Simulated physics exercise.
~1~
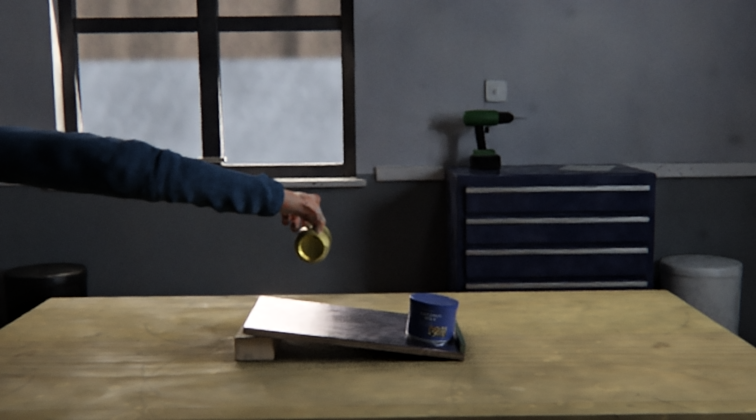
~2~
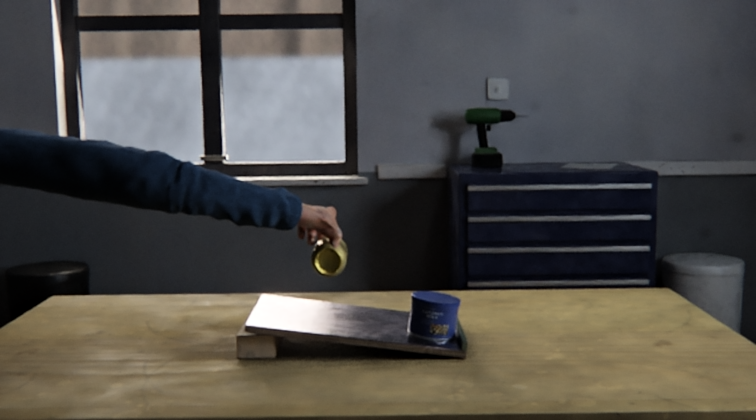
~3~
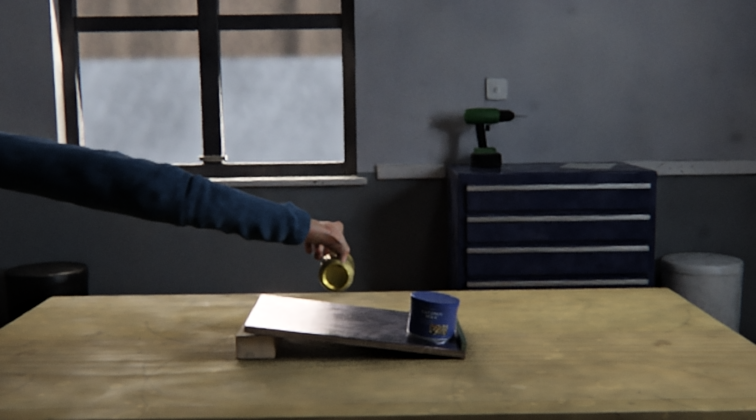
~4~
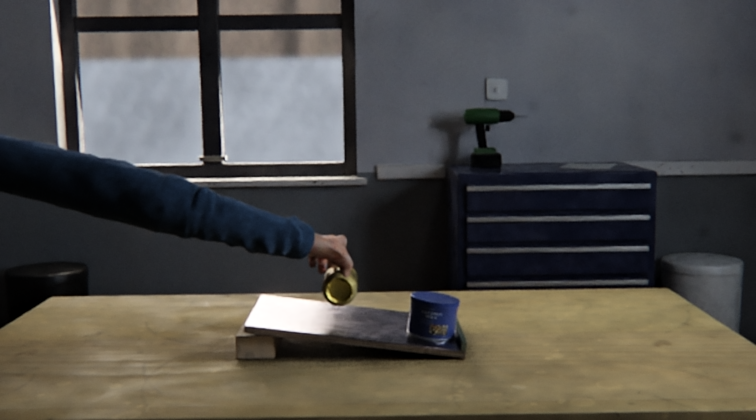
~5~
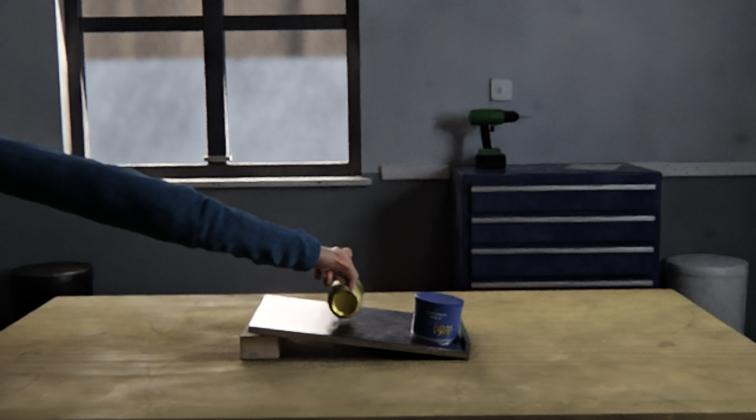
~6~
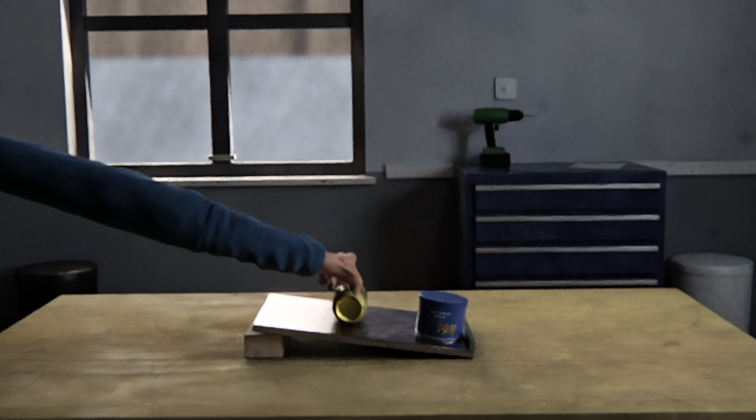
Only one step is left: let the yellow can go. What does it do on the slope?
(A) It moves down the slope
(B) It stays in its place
The answer is A.
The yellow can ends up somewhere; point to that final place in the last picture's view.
It winds up at roughly (406, 308).
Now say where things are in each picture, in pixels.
On its way; yellow can (313, 243); blue tub (432, 318), in the first frame.
On its way; yellow can (330, 256); blue tub (434, 316), in the second frame.
On its way; yellow can (337, 271); blue tub (433, 316), in the third frame.
On its way; yellow can (340, 284); blue tub (433, 316), in the fourth frame.
On its way; yellow can (346, 296); blue tub (437, 317), in the fifth frame.
Set down, still held; yellow can (350, 302); blue tub (442, 315), in the sixth frame.
Then, 0.50 s on from there, yellow can shifted about its own width near (380, 305).
Then, 0.70 s on from there, yellow can shifted well along near (405, 308).
In the end, moved from the start, yellow can; blue tub unmoved. At the end, from the last picture's camera, yellow can near (406, 308). The yellow can runs down the board.
